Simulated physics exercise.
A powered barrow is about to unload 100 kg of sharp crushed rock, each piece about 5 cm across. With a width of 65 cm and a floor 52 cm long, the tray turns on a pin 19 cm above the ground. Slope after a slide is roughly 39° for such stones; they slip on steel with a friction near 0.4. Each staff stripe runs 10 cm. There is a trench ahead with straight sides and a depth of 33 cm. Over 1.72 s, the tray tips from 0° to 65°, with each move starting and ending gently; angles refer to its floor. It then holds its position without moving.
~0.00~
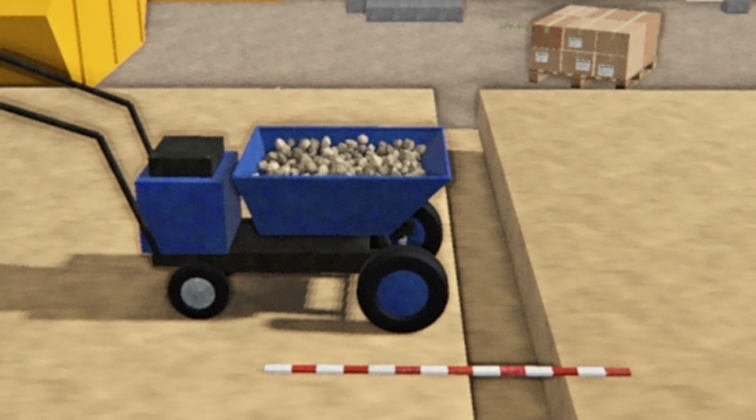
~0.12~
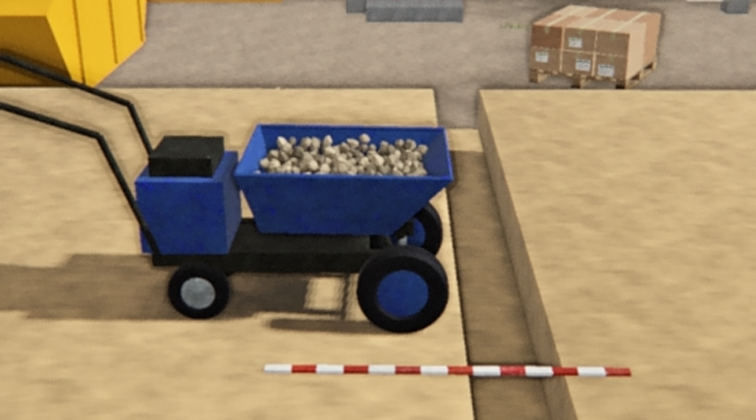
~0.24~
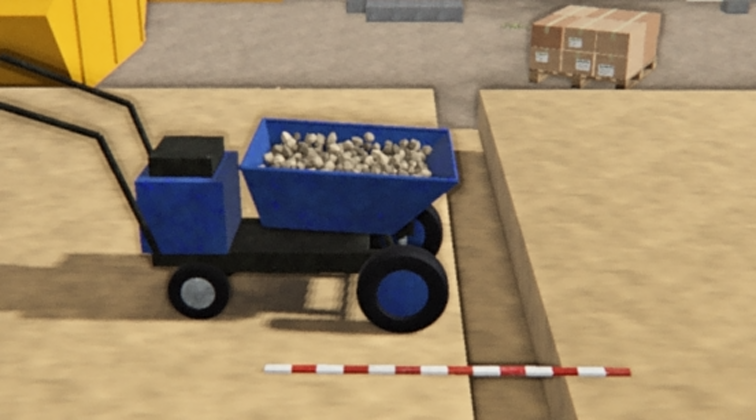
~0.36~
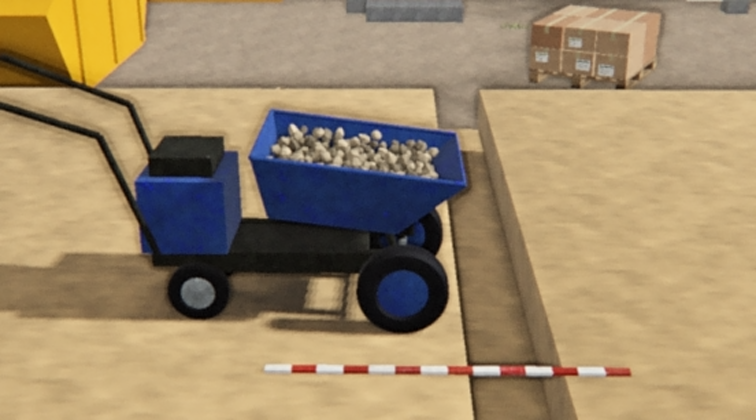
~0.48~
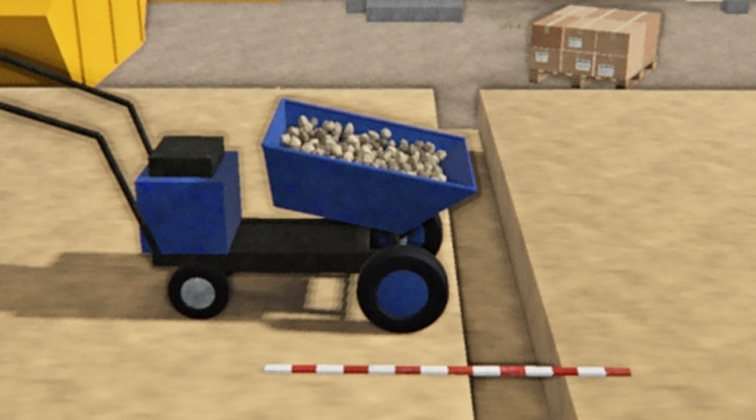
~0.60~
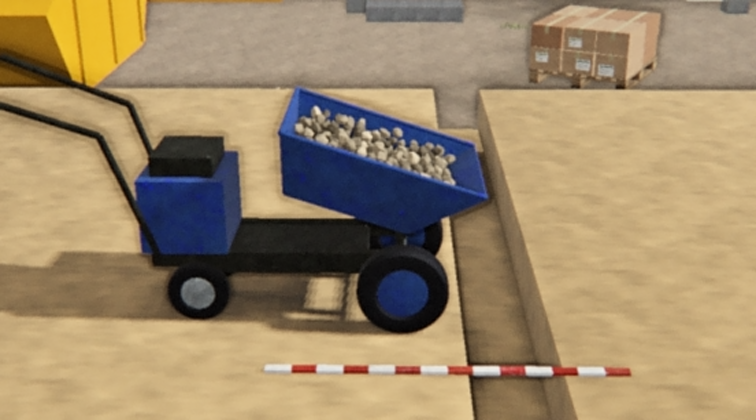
Blue powered barrow standing beside a straight trench, its stone-filled tray slowly tilting down to the right, rear end rising.
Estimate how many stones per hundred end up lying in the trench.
44 %.
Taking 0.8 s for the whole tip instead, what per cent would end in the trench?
My guess is near 35 percent.
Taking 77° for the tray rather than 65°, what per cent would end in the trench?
Roughly 40% would end there.
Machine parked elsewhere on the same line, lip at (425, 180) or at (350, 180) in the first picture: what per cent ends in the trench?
First place: Near 65%; second place: Near 70%.
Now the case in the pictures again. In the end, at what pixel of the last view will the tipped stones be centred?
The tipped stones centre close to (534, 340).
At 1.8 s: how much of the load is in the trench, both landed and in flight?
Some 5 per cent of the load by that point.
After 1.3 s the floor is at 55°; 100 % in the tray; the foremost stones are at (511, 229).
After 1.8 s the floor is at 65°; 82 % in the tray, 5 % in the trench, 13 % past the trench; the foremost stones are at (584, 296).
After 2.2 s the floor is at 65°; 51 % in the tray, 13 % in the trench, 36 % past the trench; the foremost stones are at (630, 277).
After 4.1 s the floor is at 65°; 21 % in the tray, 44 % in the trench, 35 % past the trench; the foremost stones are at (649, 280).
